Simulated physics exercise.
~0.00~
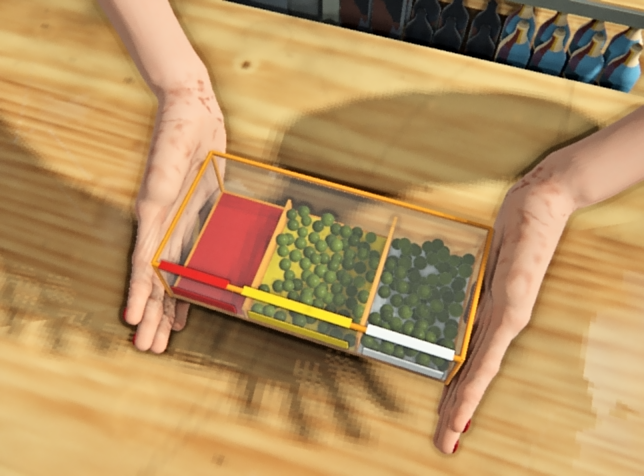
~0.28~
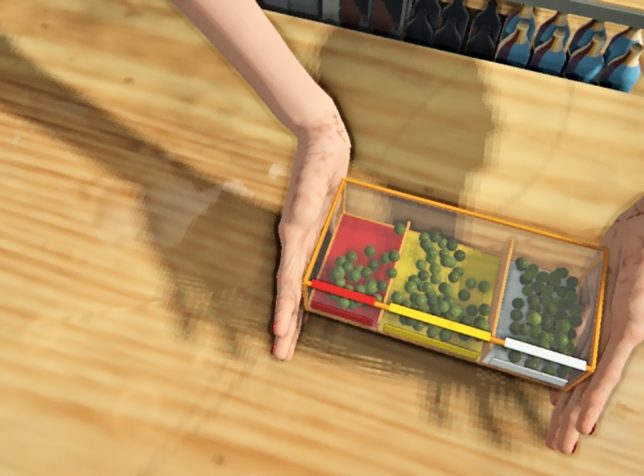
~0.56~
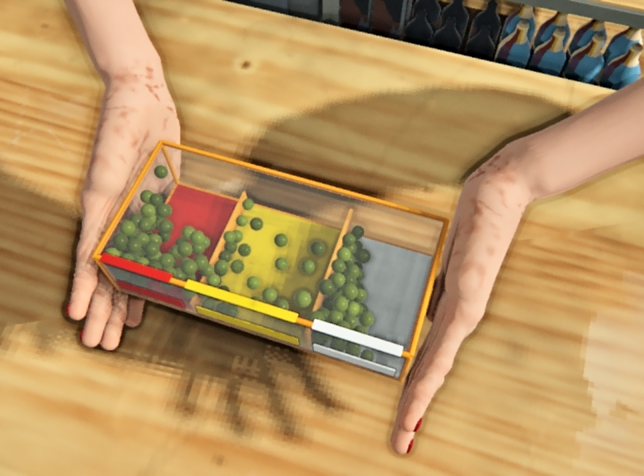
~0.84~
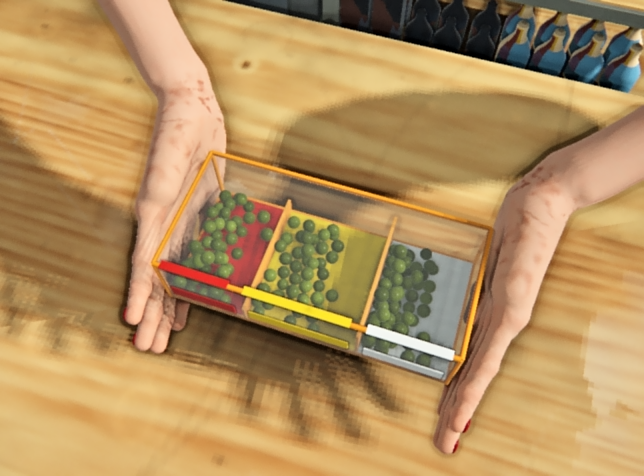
On a pale wooden tabletop, two hands hold a clear, lidded box split into red, yellow and white compartments from left to right. At first the small green olives crowd the yellow and white sections, while the red one sits empty. The hands carry the box to the right, and some olives now lie in the red section. They then swing it back to the left, where olives gather thickly in the red and spread thinly across the yellow. Finally the box returns rightward to about where it began, with olives scattered in all three compartments.
